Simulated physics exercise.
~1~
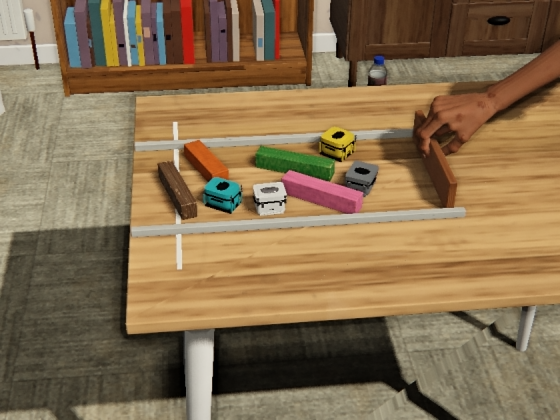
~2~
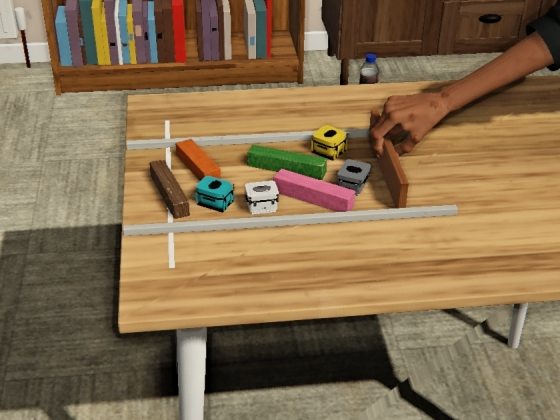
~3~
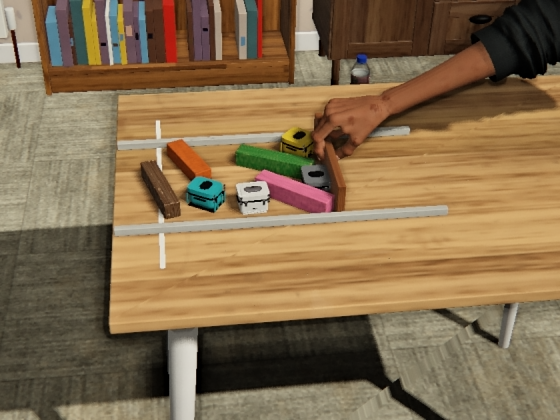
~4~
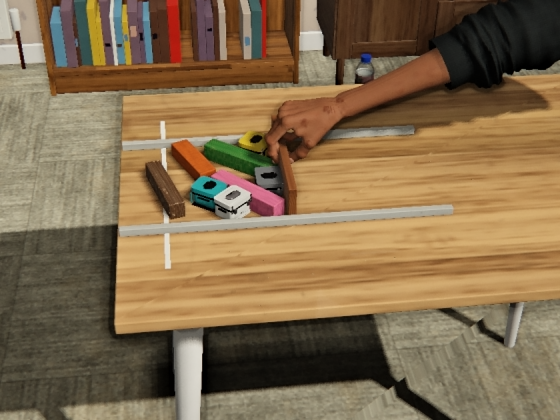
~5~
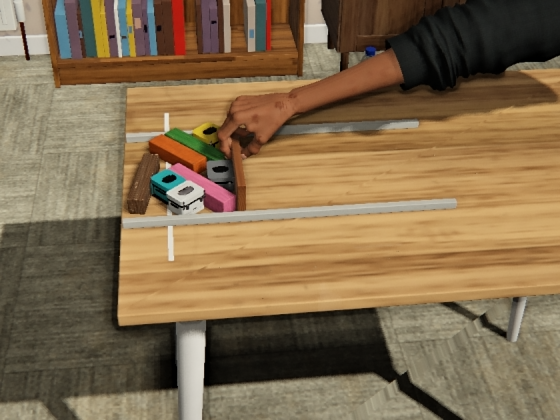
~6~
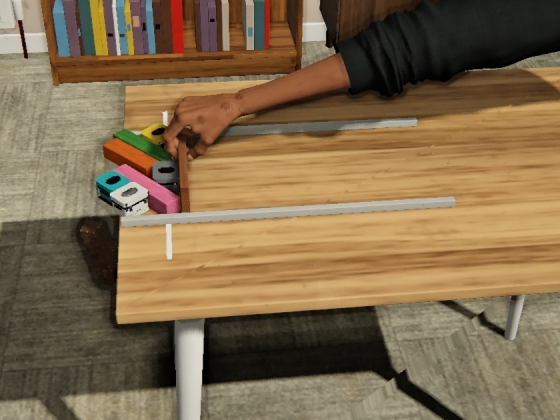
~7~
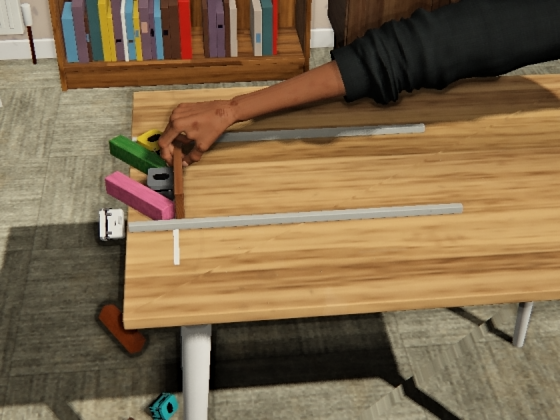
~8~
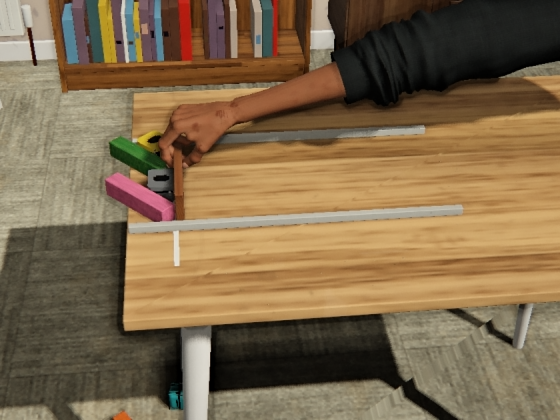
On a wooden table, a hand pushes a board left, knocking several small pieces off the edge.
